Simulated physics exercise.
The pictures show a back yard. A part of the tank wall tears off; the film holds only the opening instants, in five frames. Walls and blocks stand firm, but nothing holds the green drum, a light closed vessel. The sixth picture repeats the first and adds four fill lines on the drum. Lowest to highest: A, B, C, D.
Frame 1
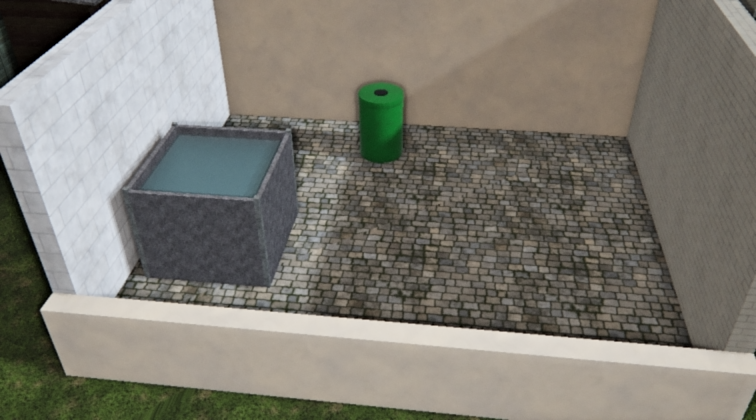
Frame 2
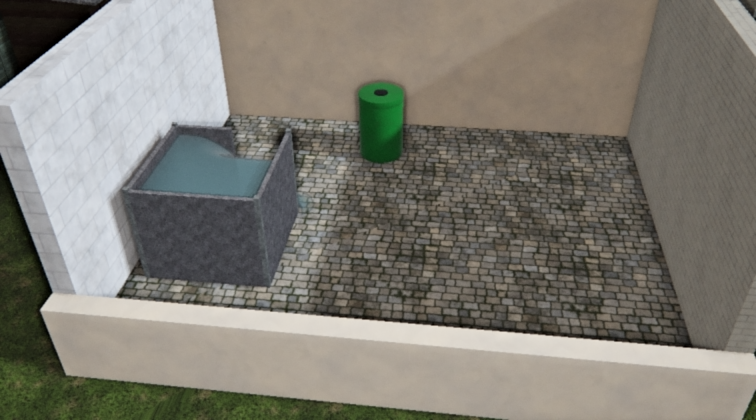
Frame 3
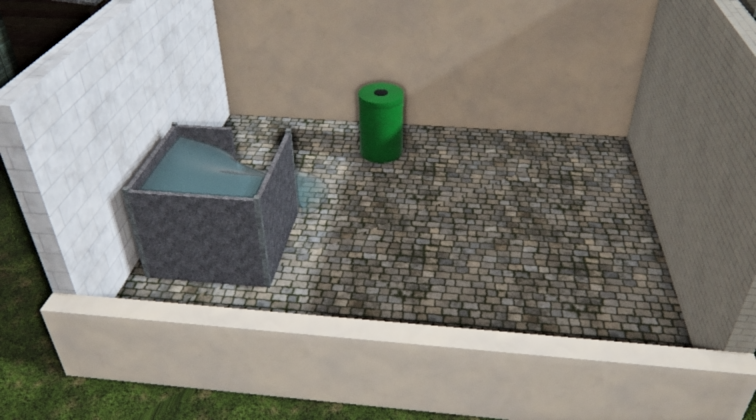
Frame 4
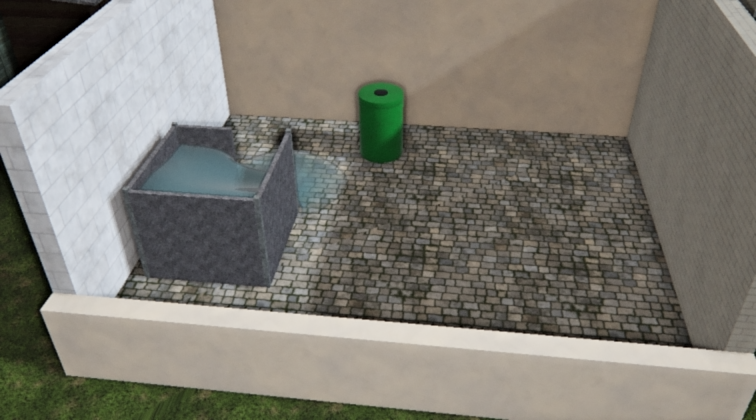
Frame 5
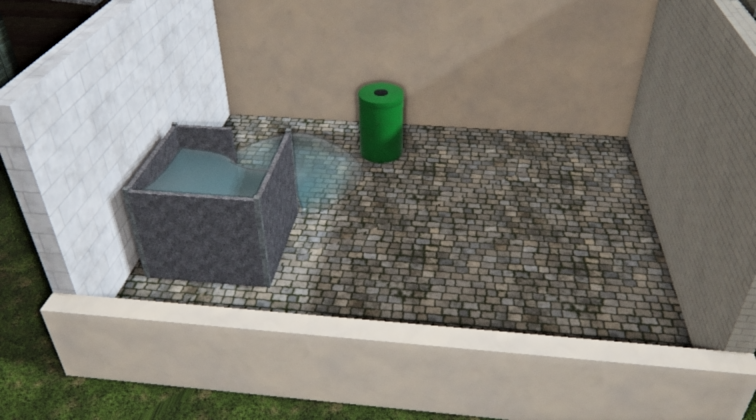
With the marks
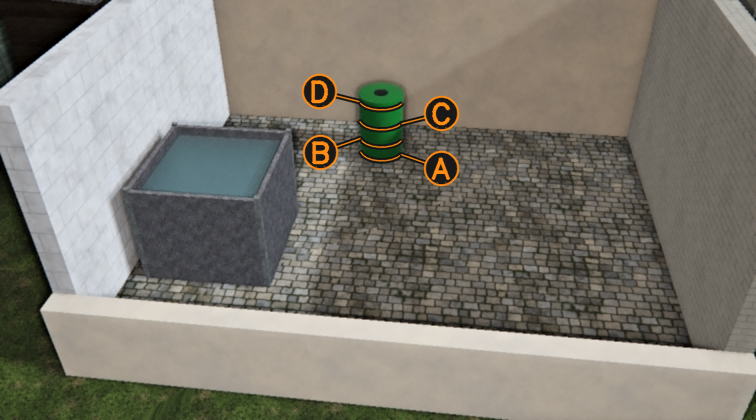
Water poured out through the back right corner of a full gray stone tank and spread across the cobbled yard, creeping closer to the green drum, which stayed still by the back wall.
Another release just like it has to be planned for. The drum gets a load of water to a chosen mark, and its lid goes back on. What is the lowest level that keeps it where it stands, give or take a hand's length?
That is line C.
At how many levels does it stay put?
Two of the four.
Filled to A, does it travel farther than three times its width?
Yes, clearly.
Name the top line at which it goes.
Line B.
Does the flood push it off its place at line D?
No.
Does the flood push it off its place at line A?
Yes, that goes wrong.
On the marked copy, A at (379, 160); B at (378, 147); C at (378, 129); D at (378, 109); from the bottom up A, B, C, D.
Choosing A, it is pushed about 7 times its own width away.
Choosing B, it is pushed about its own width away.
Choosing C, it does not move.
Choosing D, it does not move.
